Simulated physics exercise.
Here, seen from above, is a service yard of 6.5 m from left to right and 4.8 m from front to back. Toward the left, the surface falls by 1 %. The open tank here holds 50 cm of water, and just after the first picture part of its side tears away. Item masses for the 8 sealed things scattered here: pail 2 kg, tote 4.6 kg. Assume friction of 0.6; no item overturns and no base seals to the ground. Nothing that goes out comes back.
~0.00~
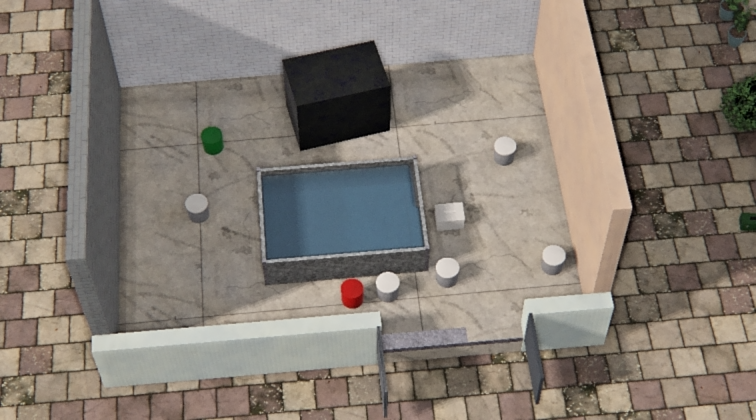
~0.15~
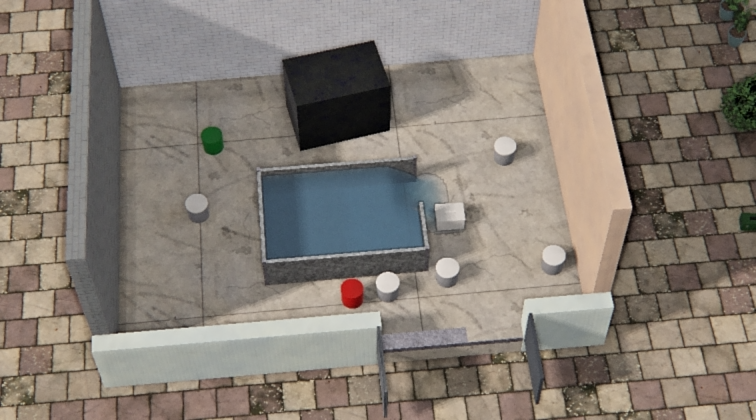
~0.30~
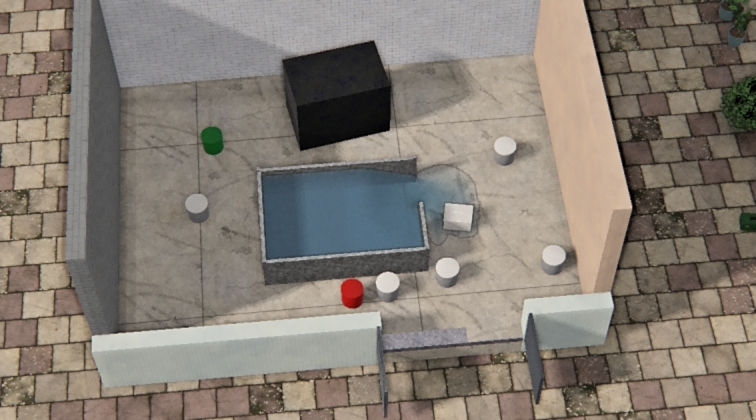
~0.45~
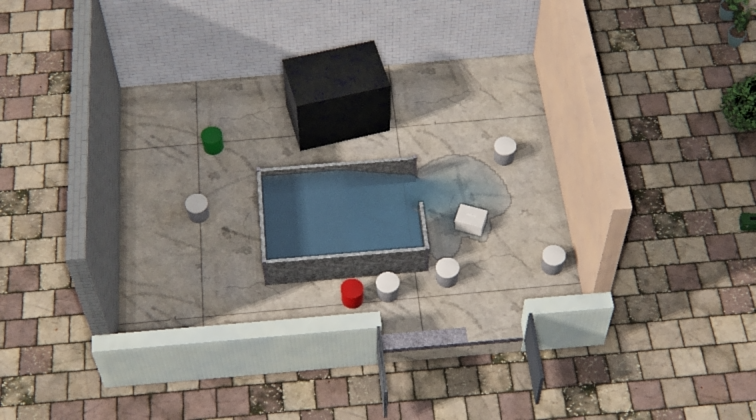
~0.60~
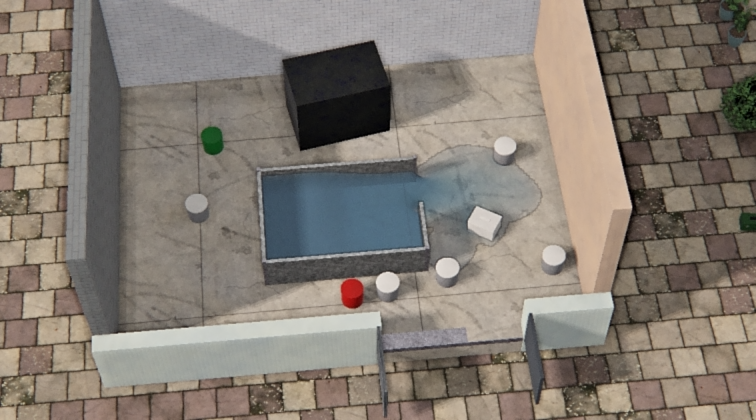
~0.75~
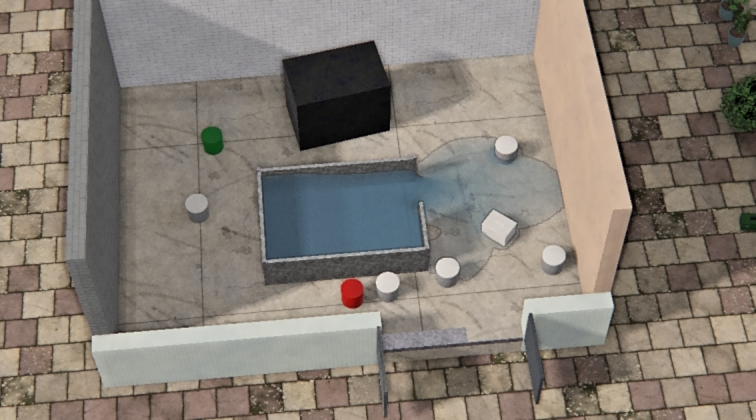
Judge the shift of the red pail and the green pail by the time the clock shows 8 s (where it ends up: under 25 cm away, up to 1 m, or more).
Red pail winds up a long way off; green pail hardly budges.
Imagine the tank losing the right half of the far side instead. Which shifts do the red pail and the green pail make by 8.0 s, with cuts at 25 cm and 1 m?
Red pail: Roughly where it was; green pail: A modest shift.
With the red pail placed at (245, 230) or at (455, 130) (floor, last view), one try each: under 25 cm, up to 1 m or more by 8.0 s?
Run one, it remains planted; run two, it gets moved partway.
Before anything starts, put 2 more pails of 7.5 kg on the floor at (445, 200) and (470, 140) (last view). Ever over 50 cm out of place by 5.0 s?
Respectively: Outside the limit and outside the limit.
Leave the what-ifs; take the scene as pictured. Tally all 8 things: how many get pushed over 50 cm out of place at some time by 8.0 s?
Tally: 6.
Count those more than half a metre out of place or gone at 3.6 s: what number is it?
By that time the total stands at 3.
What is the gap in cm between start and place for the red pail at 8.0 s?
Distance: Near 250 cm.
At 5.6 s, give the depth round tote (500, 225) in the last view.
Depth: Near 3 cm.
After 1.6 s the red pail is near (352, 288), 0.0 m from its start, aground; the green pail is near (212, 135), 0.0 m from its start, aground; 0 of 8 are out; 1 afloat.
After 3.6 s the red pail is near (352, 288), 0.0 m from its start, aground; the green pail is near (212, 135), 0.0 m from its start, aground; 0 of 8 are out; 3 afloat.
After 5.6 s the red pail is near (288, 288), 0.9 m from its start, aground; the green pail is near (212, 135), 0.0 m from its start, aground; 1 of 8 are out; 3 afloat.
After 8.0 s the red pail is near (177, 282), 2.4 m from its start, aground; the green pail is near (212, 135), 0.0 m from its start, aground; 1 of 8 are out; 3 afloat.
